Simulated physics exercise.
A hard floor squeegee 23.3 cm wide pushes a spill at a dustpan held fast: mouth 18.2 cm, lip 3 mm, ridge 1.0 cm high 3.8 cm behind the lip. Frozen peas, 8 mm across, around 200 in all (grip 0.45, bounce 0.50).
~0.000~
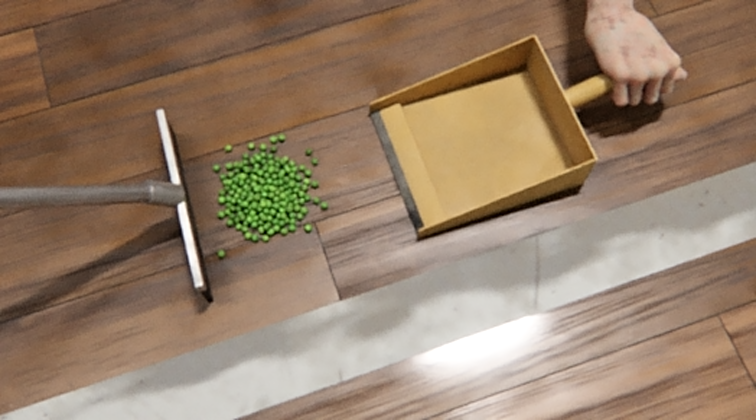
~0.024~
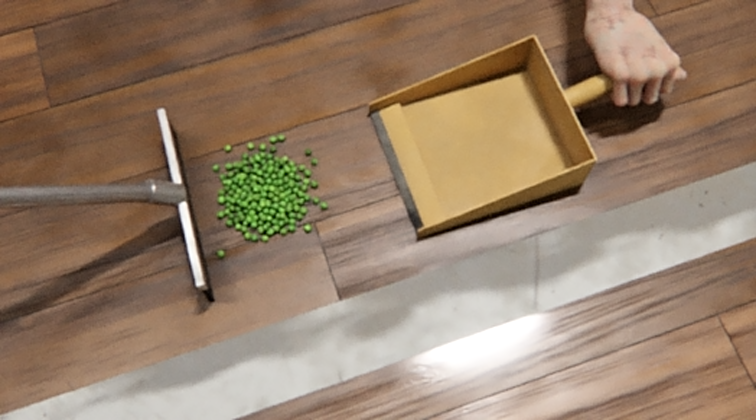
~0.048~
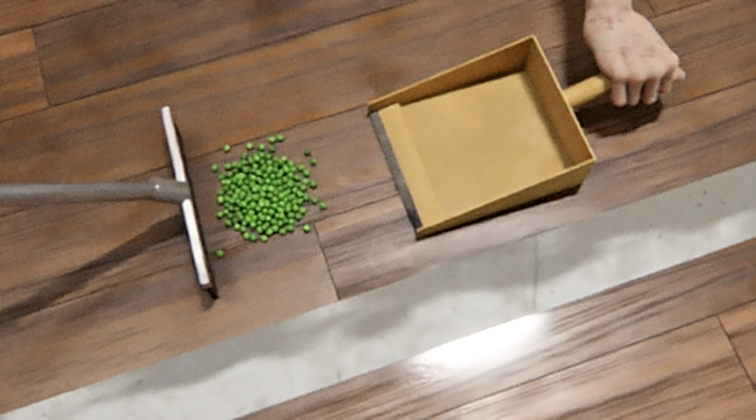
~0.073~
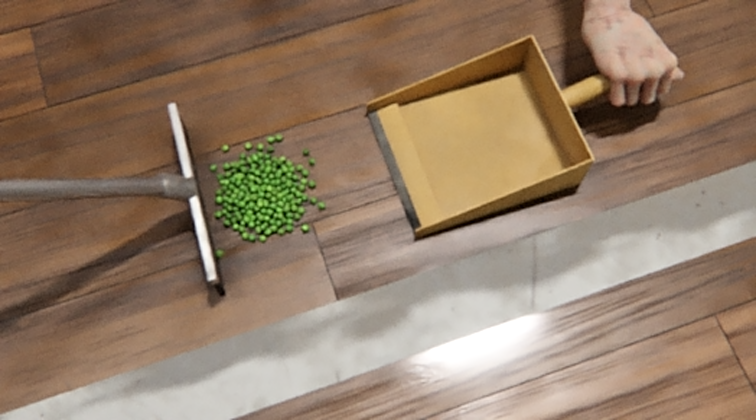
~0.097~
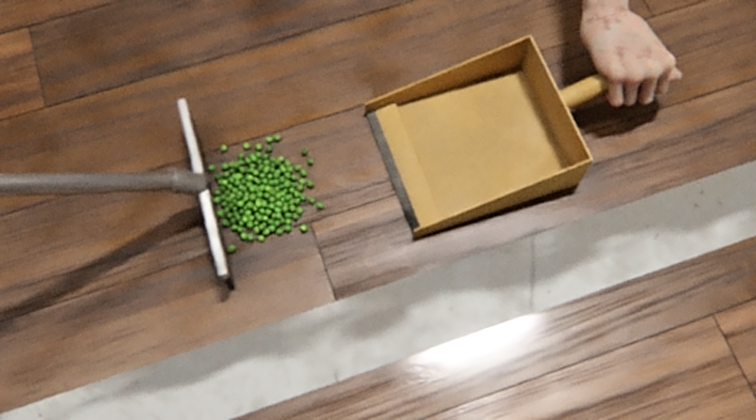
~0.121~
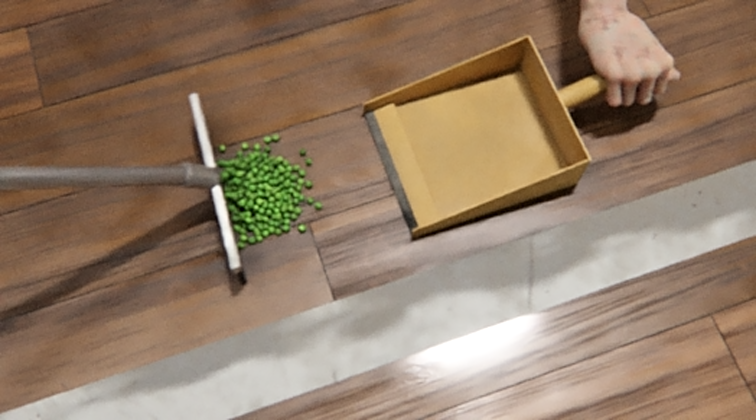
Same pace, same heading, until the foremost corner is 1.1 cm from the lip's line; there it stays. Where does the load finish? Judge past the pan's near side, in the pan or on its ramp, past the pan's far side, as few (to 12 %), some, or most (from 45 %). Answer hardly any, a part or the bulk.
Near side: Hardly any, pan: The bulk, far side: A part.
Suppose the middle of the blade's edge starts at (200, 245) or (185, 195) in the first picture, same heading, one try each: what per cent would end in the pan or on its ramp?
Some 60 and 45 per cent.
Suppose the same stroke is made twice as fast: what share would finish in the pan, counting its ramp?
In that case some 45 per cent.
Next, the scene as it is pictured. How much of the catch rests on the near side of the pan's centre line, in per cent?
Some 30 per cent.
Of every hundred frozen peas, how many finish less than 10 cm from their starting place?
Roughly 0 per cent.
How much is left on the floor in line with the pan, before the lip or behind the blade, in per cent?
Some 25 per cent.
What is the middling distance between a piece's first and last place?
Some 20 cm.
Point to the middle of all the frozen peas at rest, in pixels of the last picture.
At about (400, 148).
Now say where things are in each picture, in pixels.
In the first picture, blade from (201, 286) to (163, 117), moved 0.0 cm, 0 of the pieces shifted so far; middle of the pieces at (263, 191); pan at (489, 143).
In the second picture, blade from (202, 286) to (164, 116), moved 0.2 cm, 0 of the pieces shifted so far; middle of the pieces at (262, 191).
In the third picture, blade from (206, 283) to (168, 114), moved 0.8 cm, 0 of the pieces shifted so far; middle of the pieces at (261, 191).
In the fourth picture, blade from (214, 279) to (175, 111), moved 1.9 cm, 0 of the pieces shifted so far; middle of the pieces at (260, 191).
In the fifth picture, blade from (224, 274) to (184, 107), moved 3.4 cm, 4 of the pieces shifted so far; middle of the pieces at (258, 191).
In the sixth picture, blade from (237, 268) to (196, 101), moved 5.1 cm, 89 of the pieces shifted so far; middle of the pieces at (259, 192); pan at (483, 143). The blade's pace is about 0.72 m/s, heading 6 degrees away from the viewer's side.
After 0.26 s, middle of the blade 11 cm from the lip; 0 % over the lip, far side 10 %, near side 0 %.
After 0.36 s, middle of the blade 4 cm from the lip; 5 % over the lip, far side 20 %, near side 5 %.
After 0.58 s, middle of the blade 2 cm from the lip; 50 % over the lip, far side 20 %, near side 5 %.
At rest (1.4 s), near side 5 %, pan 50 %, far side 20 %, in front of the lip or behind the blade 25 %.
